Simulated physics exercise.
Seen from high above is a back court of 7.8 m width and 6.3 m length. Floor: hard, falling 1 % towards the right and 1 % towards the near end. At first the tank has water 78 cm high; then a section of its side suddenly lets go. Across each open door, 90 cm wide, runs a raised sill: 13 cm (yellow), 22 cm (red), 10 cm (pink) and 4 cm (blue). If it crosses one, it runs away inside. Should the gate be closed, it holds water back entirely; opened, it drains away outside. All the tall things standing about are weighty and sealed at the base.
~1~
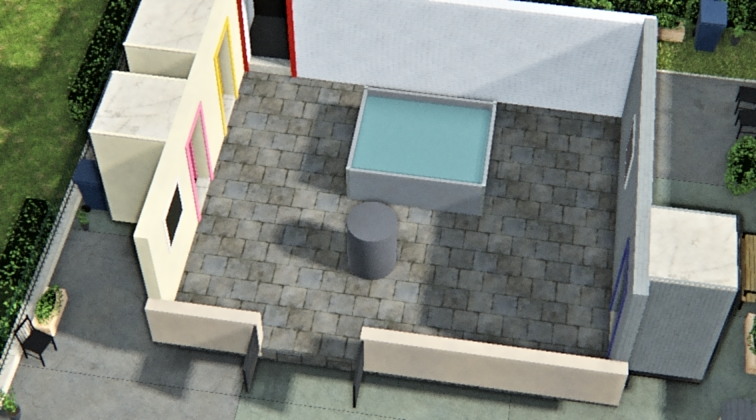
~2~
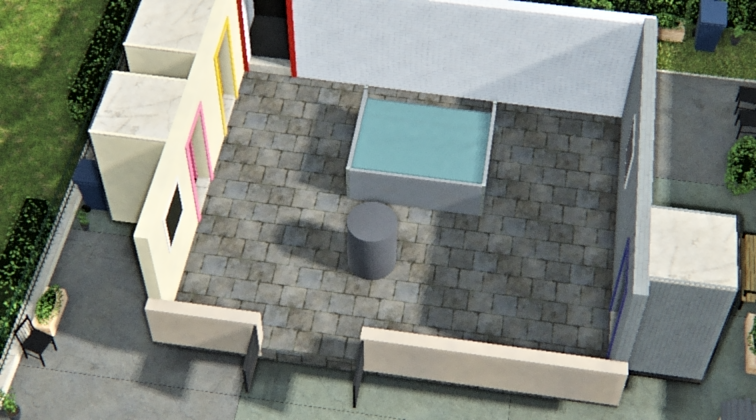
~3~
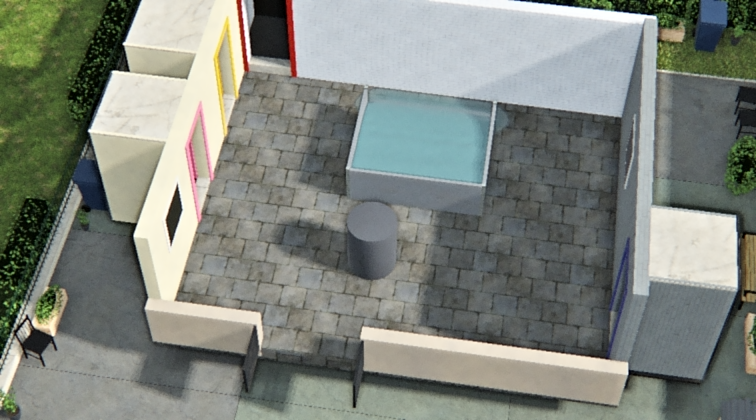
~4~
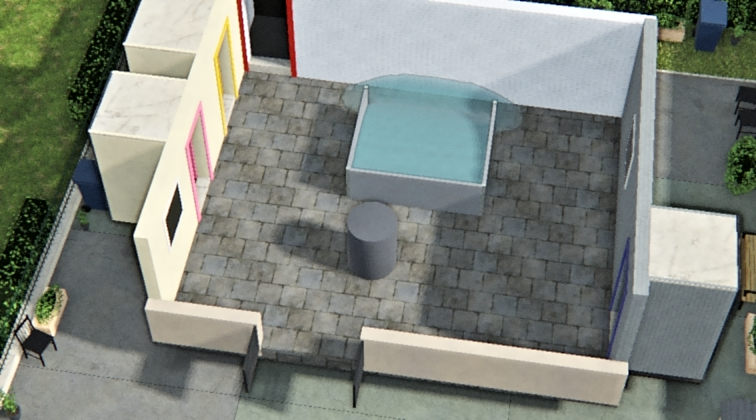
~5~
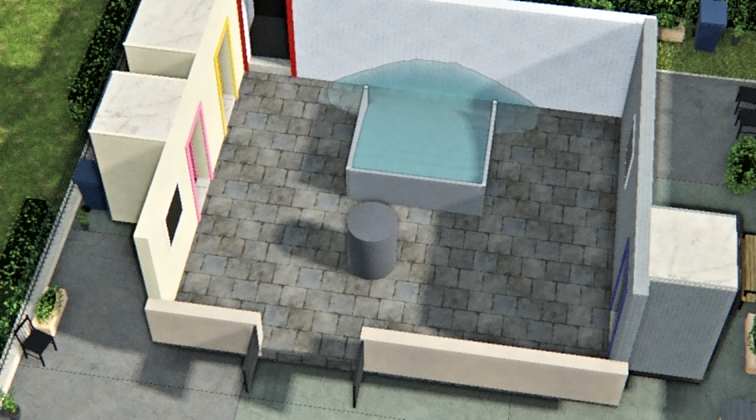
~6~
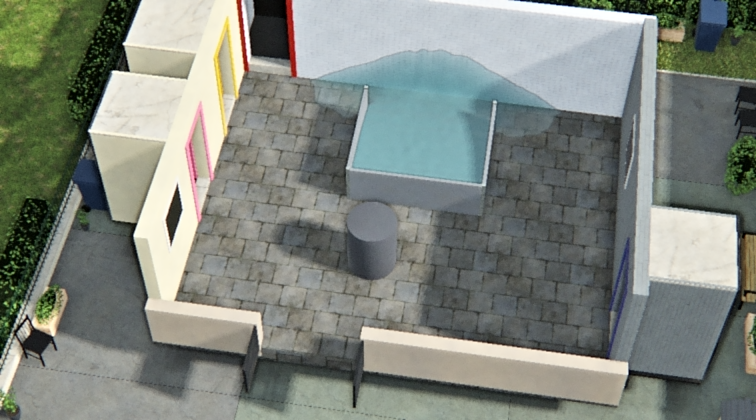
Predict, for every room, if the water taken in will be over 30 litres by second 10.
Yellow door: Past the limit. Red door: Within the limit. Pink door: Within the limit. Blue door: Past the limit.
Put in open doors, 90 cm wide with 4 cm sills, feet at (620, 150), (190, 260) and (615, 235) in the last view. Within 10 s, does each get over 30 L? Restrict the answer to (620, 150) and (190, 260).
In turn: Beyond it, short of it.
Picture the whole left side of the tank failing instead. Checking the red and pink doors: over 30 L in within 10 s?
Here's how it goes: Red exceeds it, pink exceeds it.
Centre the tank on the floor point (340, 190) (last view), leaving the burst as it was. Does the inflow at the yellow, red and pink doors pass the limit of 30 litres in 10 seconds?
Yellow: Too much; red: Too much; pink: Within limit.
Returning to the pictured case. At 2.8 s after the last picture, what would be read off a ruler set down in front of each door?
Door by door, in cm: Yellow reads 20, red reads 17, pink reads 8, blue reads 5.
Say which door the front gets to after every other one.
Blue.
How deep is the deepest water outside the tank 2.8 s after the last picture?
Max depth: About 26 centimetres.
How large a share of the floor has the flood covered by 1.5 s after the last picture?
Covered: Roughly 30 per cent.
Then, 0.7 s after the last picture water covers 20 % of the floor and is deepest (58 cm) near (440, 107); yellow door not reached, red door 6 cm at the sill, 0 L in, pink door not reached, blue door not reached.
Then, 1.5 s after the last picture water covers 30 % of the floor and is deepest (47 cm) near (608, 122); yellow door 29 cm at the sill, 25 L in, red door 17 cm at the sill, 1 L in, pink door not reached, blue door not reached.
Then, 2.8 s after the last picture water covers 55 % of the floor and is deepest (26 cm) near (616, 129); yellow door 20 cm at the sill, 96 L in, red door 17 cm at the sill, 12 L in, pink door 8 cm at the sill, 0 L in, blue door 5 cm at the sill, 0 L in.
Then, 5.3 s after the last picture water covers 85 % of the floor and is deepest (24 cm) near (616, 136); yellow door 15 cm at the sill, 110 L in, red door 13 cm at the sill, 13 L in, pink door 5 cm at the sill, 0 L in, blue door 7 cm at the sill, 3 L in.
Then, 9.3 s after the last picture water covers 95 % of the floor and is deepest (14 cm) near (473, 125); yellow door 6 cm at the sill, 113 L in, red door 7 cm at the sill, 13 L in, pink door 3 cm at the sill, 0 L in, blue door 10 cm at the sill, 69 L in.
